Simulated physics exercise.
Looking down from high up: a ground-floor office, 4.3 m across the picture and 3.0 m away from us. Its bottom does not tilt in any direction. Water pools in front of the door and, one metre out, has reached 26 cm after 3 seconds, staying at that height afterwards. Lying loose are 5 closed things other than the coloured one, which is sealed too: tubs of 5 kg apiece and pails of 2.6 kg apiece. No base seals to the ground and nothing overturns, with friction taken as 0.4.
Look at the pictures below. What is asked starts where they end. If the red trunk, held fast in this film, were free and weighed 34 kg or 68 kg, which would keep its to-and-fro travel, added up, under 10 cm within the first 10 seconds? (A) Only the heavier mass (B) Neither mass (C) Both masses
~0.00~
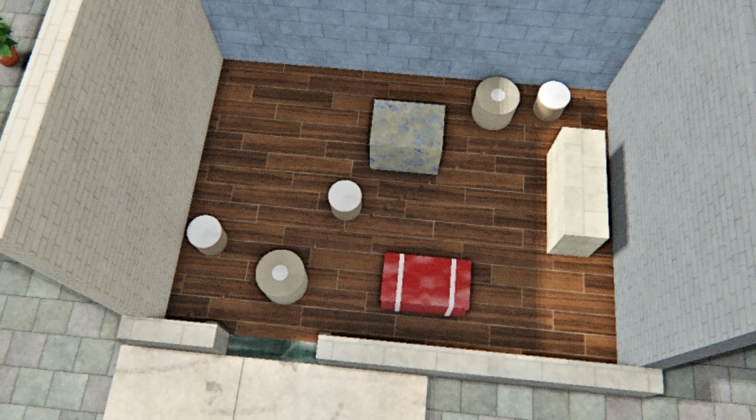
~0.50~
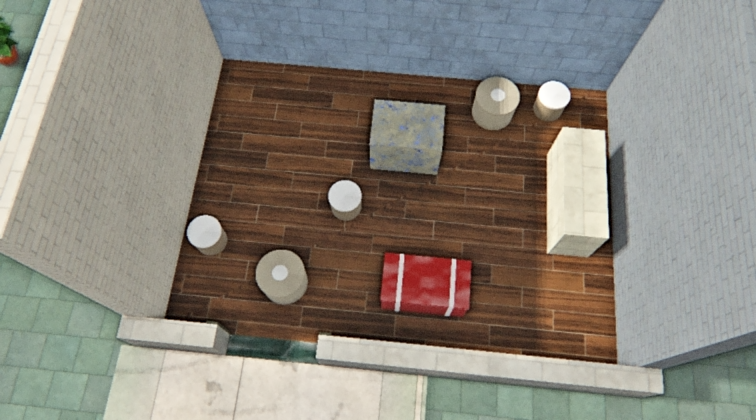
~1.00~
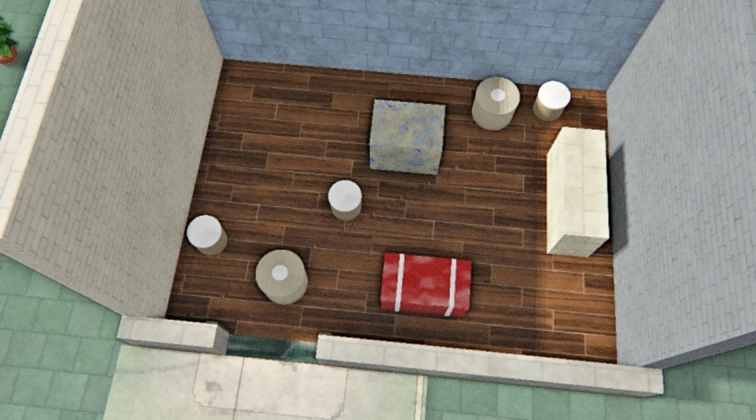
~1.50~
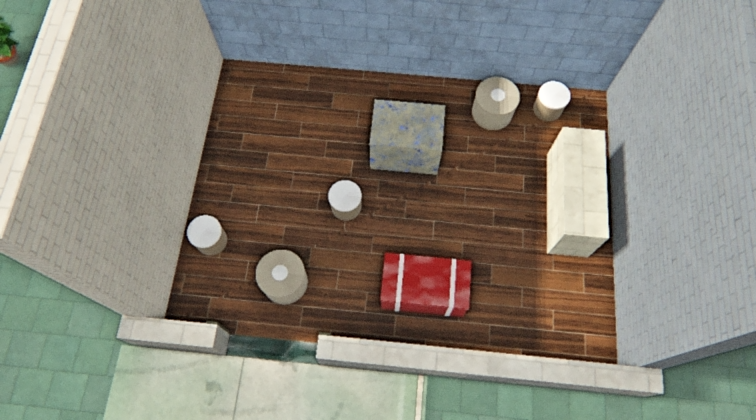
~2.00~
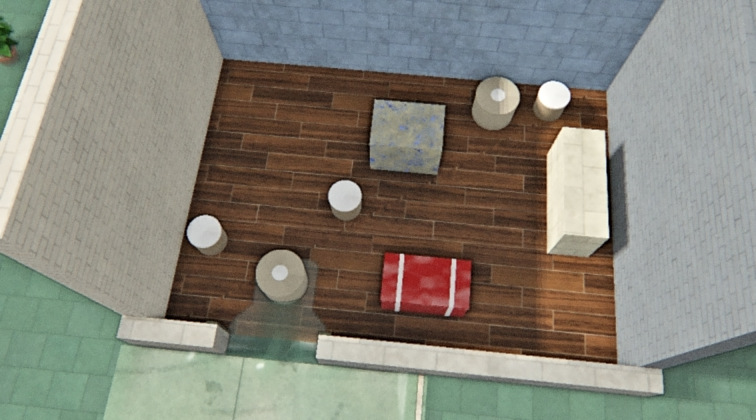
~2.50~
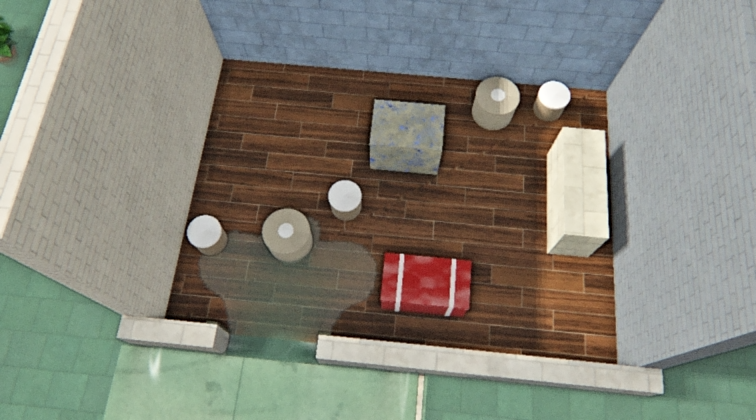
Both masses.
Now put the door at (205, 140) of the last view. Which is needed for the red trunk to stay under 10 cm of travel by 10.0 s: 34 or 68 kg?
Note: Only the heavier mass keeps it.
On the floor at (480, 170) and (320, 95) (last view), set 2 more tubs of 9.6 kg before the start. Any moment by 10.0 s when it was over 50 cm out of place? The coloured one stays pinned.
Respectively, not exceeded and exceeded.
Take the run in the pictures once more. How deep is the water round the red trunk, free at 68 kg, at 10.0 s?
Around 6 cm.
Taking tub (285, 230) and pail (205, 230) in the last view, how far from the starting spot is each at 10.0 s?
One is off by 300 cm, the other by 300 cm, in the order asked.
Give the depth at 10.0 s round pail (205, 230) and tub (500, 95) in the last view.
Some 11 cm at the first, some 17 cm at the second.
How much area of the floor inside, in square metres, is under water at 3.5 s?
Around 5.0 m2 of it.
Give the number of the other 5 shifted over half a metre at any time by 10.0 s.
It adds up to 5.
After 3.5 s the red trunk would be 0 cm from its start with 34 kg and 0 cm from its start with 68 kg; 1 cm of water round it then.
After 4.5 s the red trunk would be 0 cm from its start with 34 kg and 0 cm from its start with 68 kg; 2 cm of water round it then.
After 7.0 s the red trunk would be 0 cm from its start with 34 kg and 0 cm from its start with 68 kg; 2 cm of water round it then.
After 10.0 s the red trunk would be 0 cm from its start with 34 kg and 0 cm from its start with 68 kg; 6 cm of water round it then.
